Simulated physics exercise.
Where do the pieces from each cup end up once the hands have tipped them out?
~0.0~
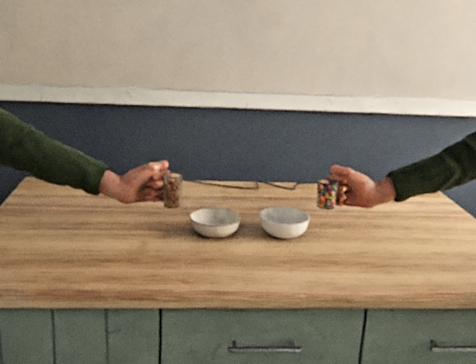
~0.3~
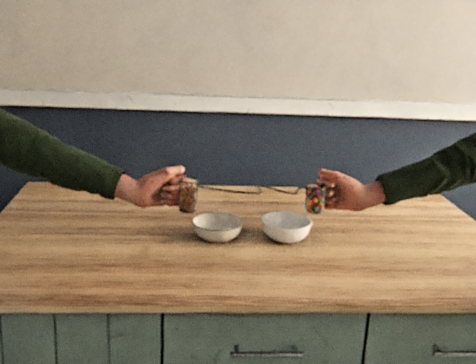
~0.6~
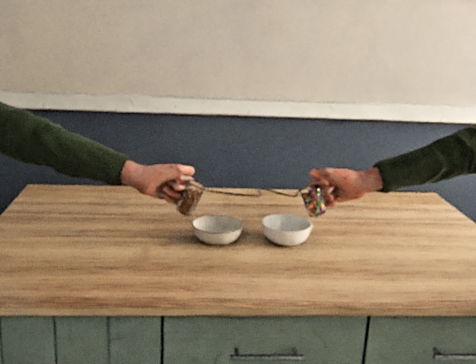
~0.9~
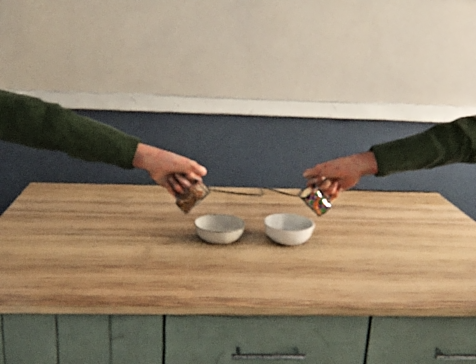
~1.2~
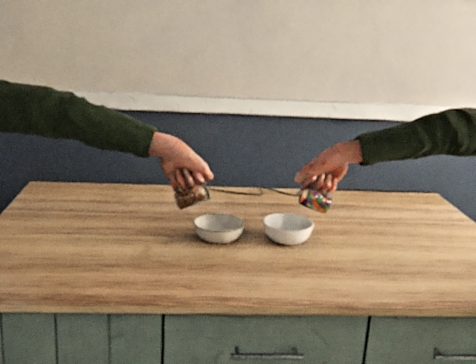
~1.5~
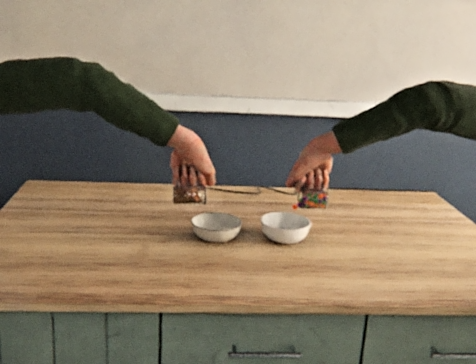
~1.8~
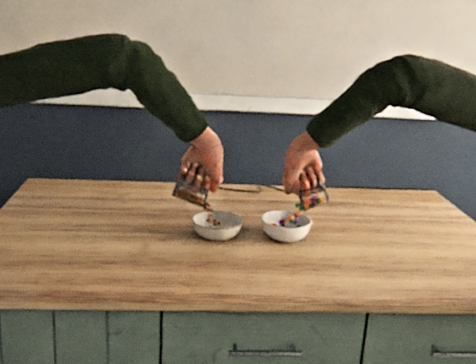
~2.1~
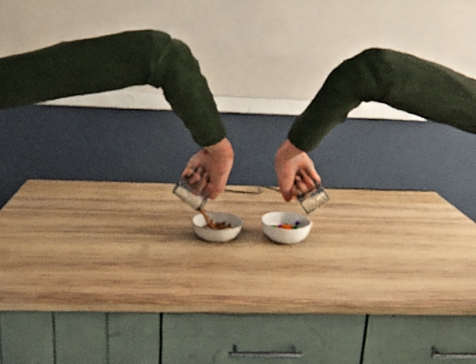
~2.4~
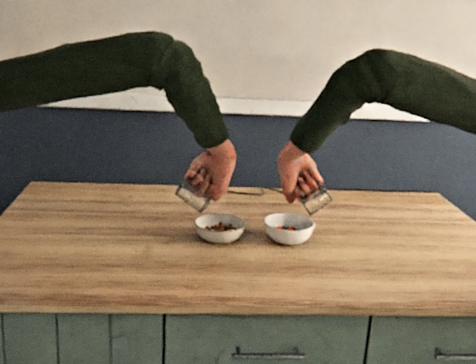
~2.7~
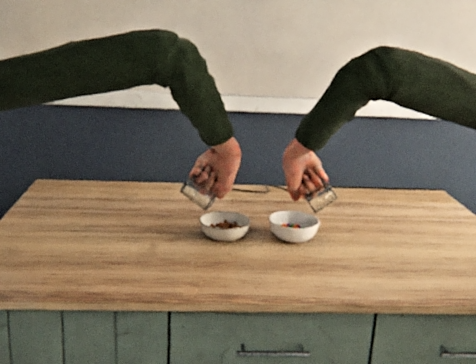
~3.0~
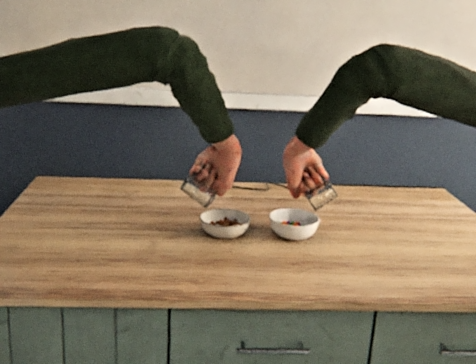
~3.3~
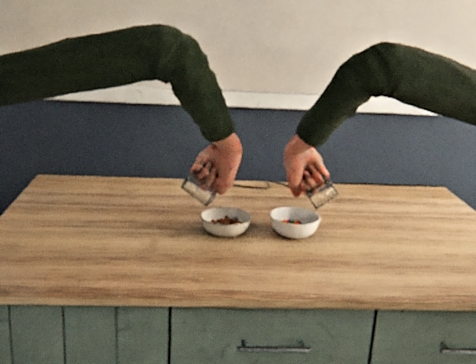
All the pieces from the left cup end up in the left bowl, and all those from the right cup end up in the right bowl, with none on the wooden counter.
